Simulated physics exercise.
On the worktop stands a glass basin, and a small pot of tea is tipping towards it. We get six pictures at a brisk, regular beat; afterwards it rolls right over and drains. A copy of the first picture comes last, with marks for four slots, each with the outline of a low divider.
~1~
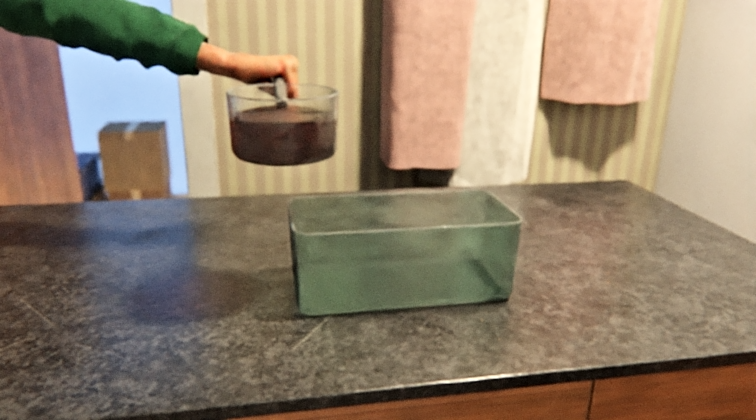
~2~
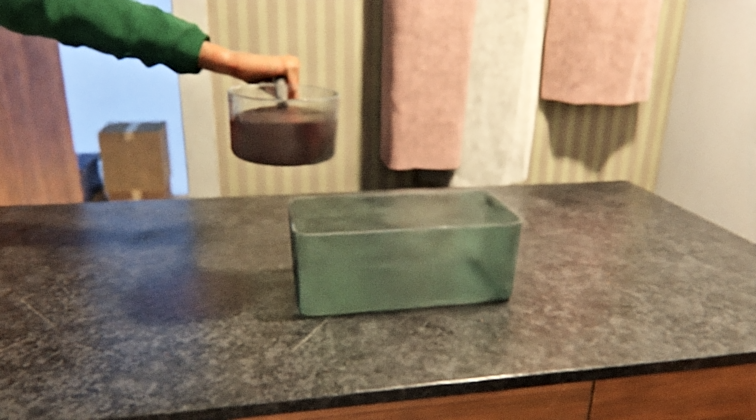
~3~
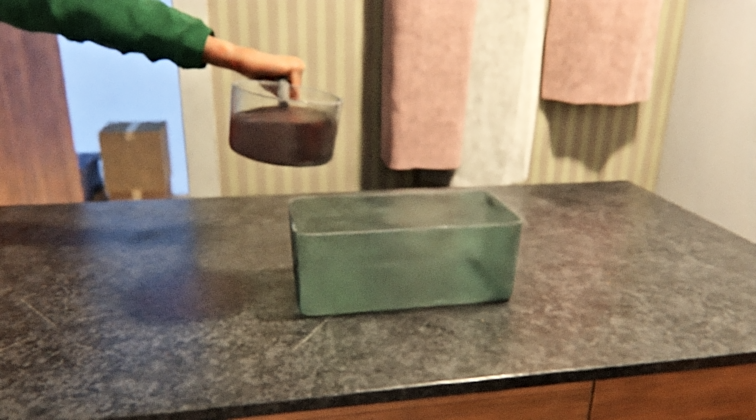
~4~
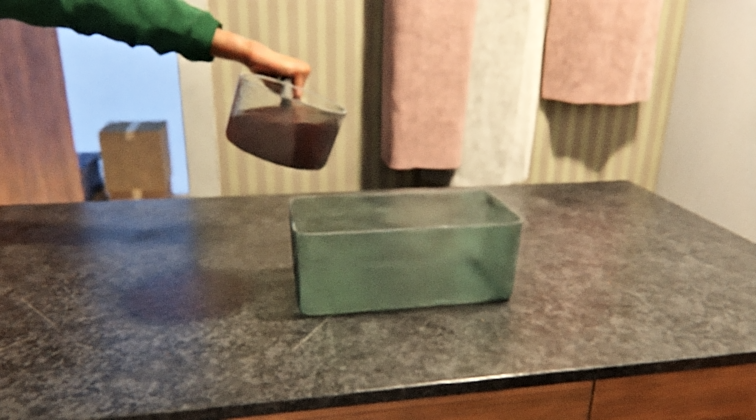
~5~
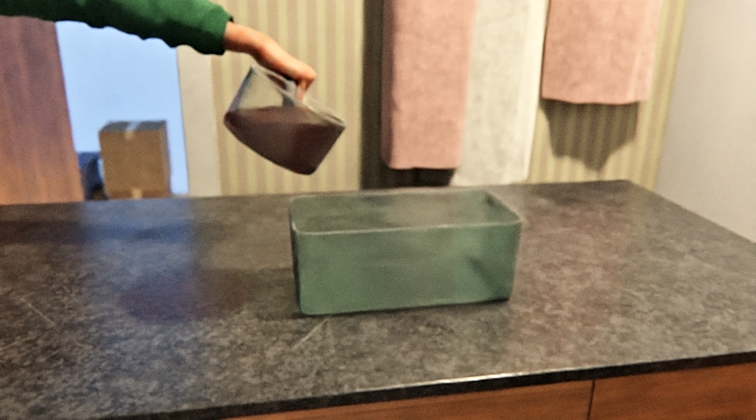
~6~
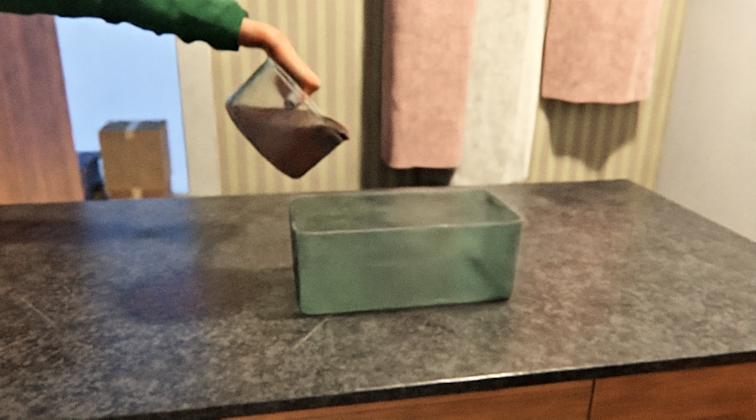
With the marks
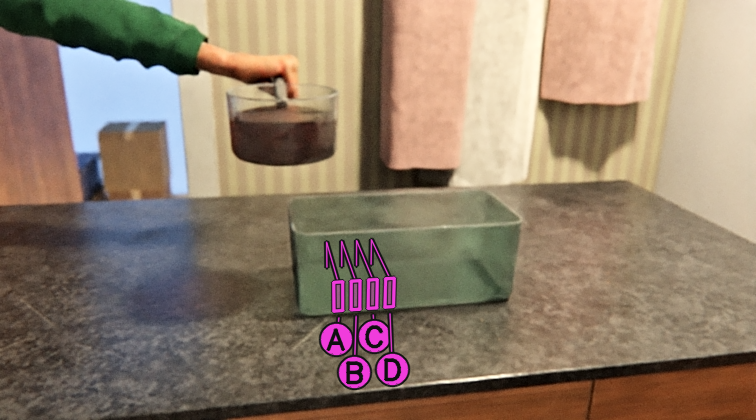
A hand in a green sleeve reaches in from the upper left, holding a small clear pot of dark tea above a dark stone-look worktop, seen from slightly above by a still camera. A greenish glass basin stands empty near the centre, with pink and pale towels against striped wallpaper behind. The hand tilts the pot steadily rightward until tea reaches over its lip.
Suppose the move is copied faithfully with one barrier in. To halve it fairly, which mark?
The answer is place C.
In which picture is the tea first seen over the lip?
In picture 6.
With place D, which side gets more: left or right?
More ends on the left.
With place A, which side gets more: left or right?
More ends on the right.
On the marked copy, A at (338, 317); B at (356, 316); C at (373, 314); D at (390, 313).
With A, about 12 % ends left of the wall and 86 % right of it.
With B, about 30 % ends left of the wall and 68 % right of it.
With C, about 46 % ends left of the wall and 50 % right of it; 4 % is lost outside.
With D, about 69 % ends left of the wall and 25 % right of it; 5 % is lost outside.
